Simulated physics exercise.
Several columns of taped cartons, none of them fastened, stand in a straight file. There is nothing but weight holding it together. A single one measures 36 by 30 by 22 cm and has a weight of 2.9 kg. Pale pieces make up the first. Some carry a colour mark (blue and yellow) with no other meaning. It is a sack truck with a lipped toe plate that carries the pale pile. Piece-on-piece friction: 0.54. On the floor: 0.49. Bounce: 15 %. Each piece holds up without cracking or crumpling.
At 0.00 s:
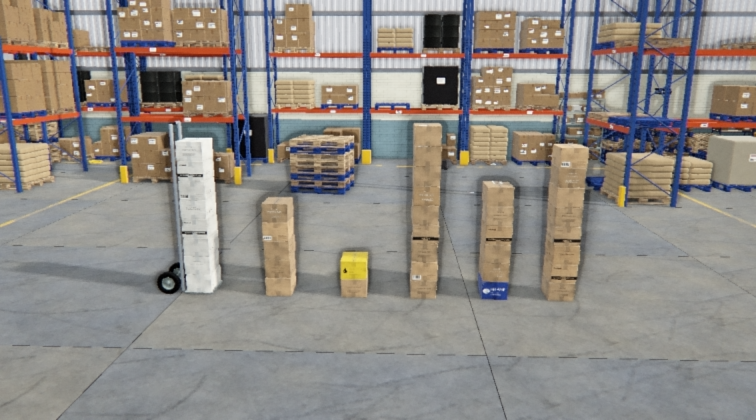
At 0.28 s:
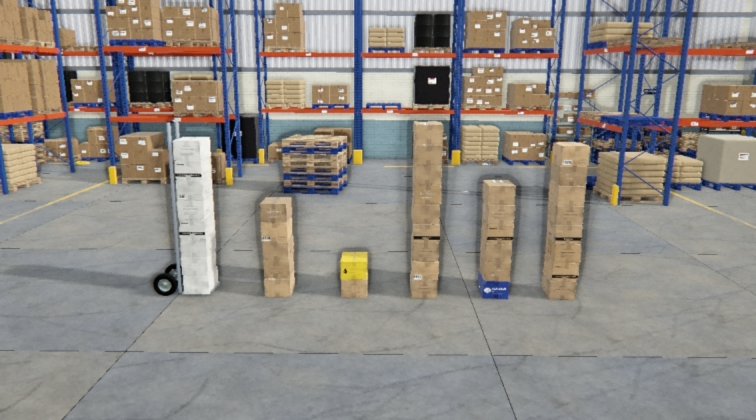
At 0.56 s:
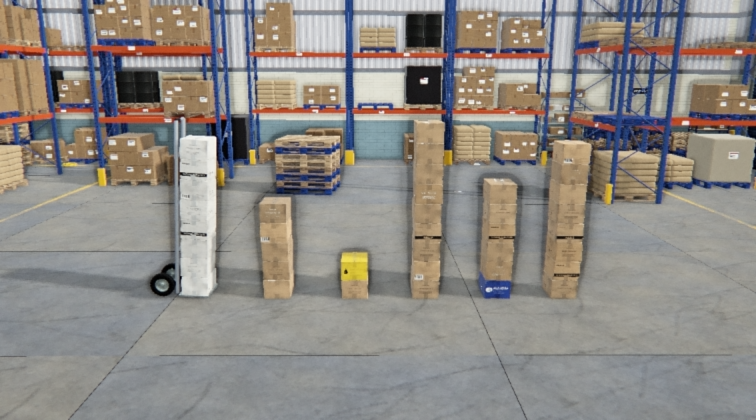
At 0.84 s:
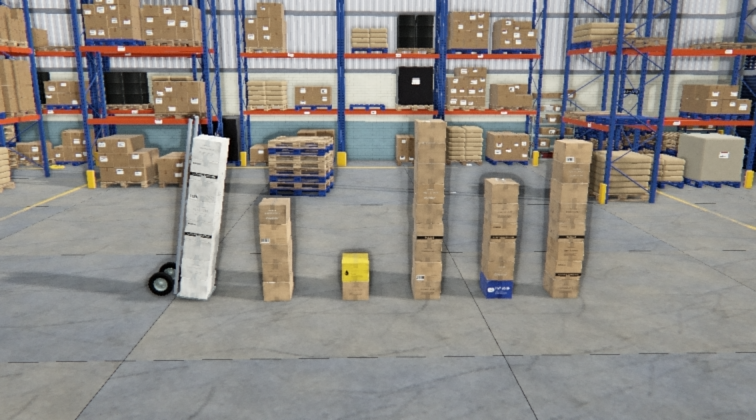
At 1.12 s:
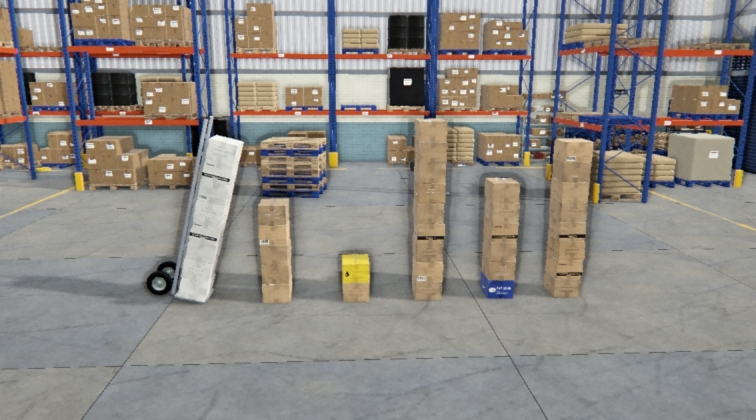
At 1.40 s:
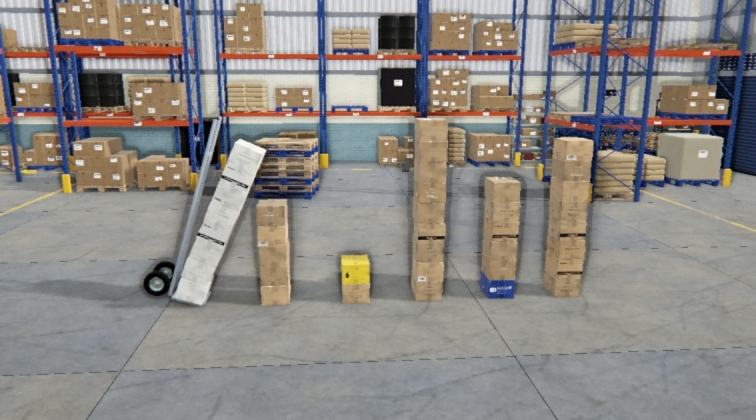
A tall pale stack of cartons on a wheeled hand truck at the left starts upright, then leans steadily to the right along with the truck's frame, by the end tilting further than the frame. Five brown carton columns of differing heights, one topped with yellow and one based in blue, stay still beside it. The camera, facing them across a racked warehouse floor, drifts slightly around.
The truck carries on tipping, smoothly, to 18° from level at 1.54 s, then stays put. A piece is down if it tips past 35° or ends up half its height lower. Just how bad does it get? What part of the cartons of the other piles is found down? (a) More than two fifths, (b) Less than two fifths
b, less than two fifths.
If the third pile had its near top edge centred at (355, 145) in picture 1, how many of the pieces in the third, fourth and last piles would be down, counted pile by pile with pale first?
Down by pile: Third 8, fourth 9, last 8.
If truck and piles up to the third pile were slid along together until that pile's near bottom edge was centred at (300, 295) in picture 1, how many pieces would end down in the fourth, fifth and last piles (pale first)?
Pile by pile, you'd see fourth at 0, fifth at 0 and last at 0 down.
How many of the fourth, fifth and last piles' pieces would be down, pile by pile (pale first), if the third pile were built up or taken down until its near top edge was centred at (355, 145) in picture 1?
Counts down - fourth: 9; fifth: 5; last: 8.
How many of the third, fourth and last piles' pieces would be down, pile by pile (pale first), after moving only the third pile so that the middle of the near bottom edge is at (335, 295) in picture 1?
Pile tally - third: 0, fourth: 0, last: 0.
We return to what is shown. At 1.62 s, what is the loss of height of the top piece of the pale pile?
20 cm.
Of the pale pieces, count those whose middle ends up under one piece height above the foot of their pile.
The count is 6.
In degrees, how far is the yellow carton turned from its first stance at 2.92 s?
Some 0°.
By 1.62 s, 7 of the pale pile down; none of the 30 other cartons down, 2 disturbed.
By 2.08 s, 7 of the pale pile down; none of the 30 other cartons down, 5 disturbed.
By 2.42 s, 7 of the pale pile down; 4 of the 30 other cartons down.
By 2.92 s, 7 of the pale pile down; 4 of the 30 other cartons down; yellow carton moved 9 cm.
When it is over (4.5 s), 7 of the pale pile down; 4 of the 30 other cartons down; yellow carton moved 9 cm; blue carton unmoved. That is 13 per cent. In pixels of the last frame, middles, yellow carton near (363, 269), blue carton near (497, 284).
